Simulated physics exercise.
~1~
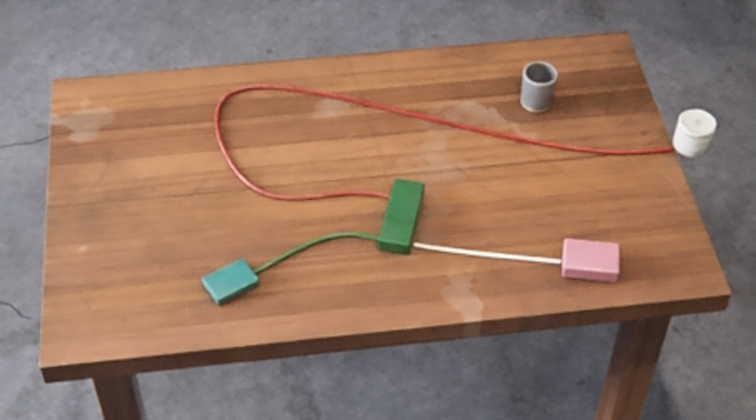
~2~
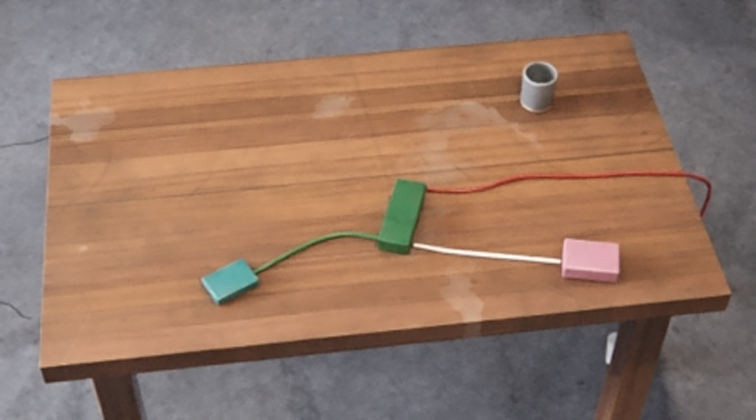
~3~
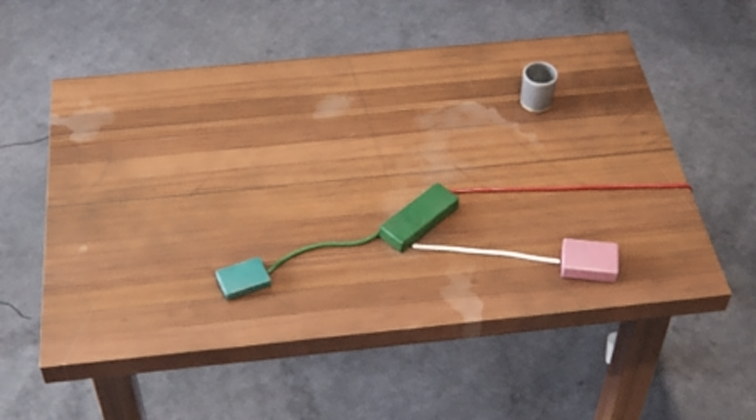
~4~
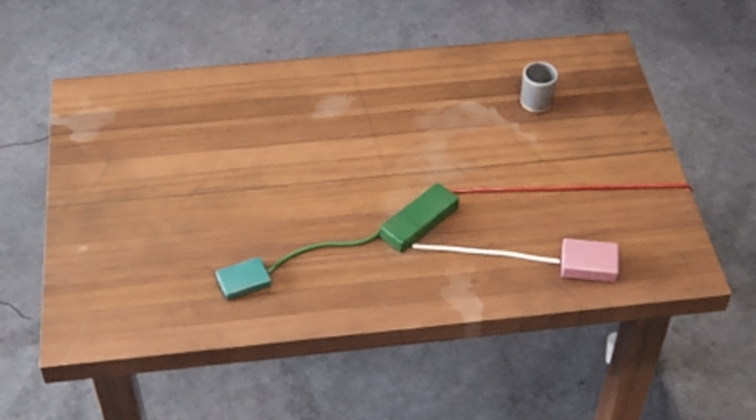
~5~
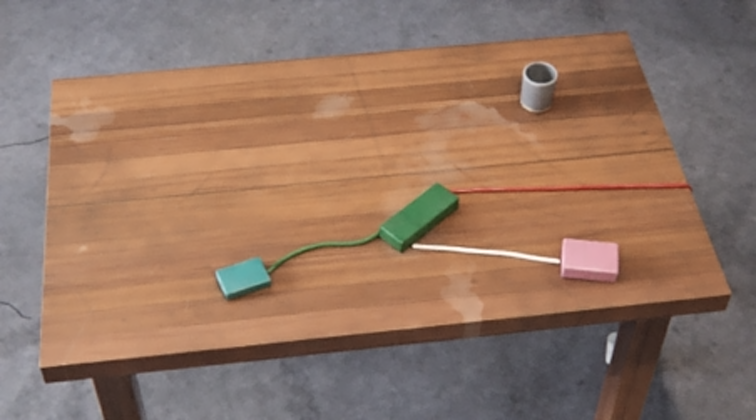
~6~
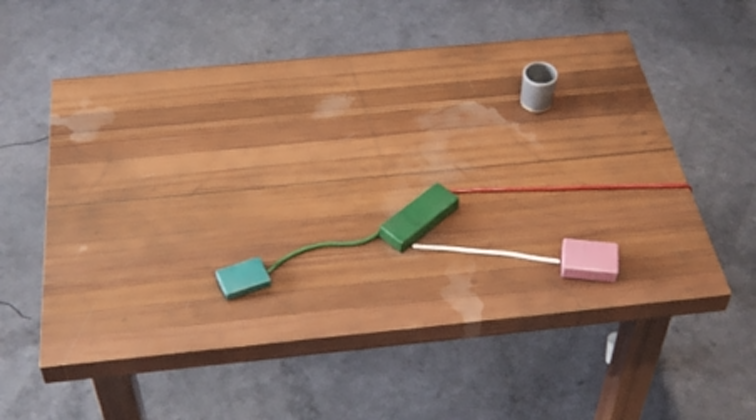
Wooden table with a white speaker dropping off the right edge, its red cable pulling taut and slightly shifting the green strip.
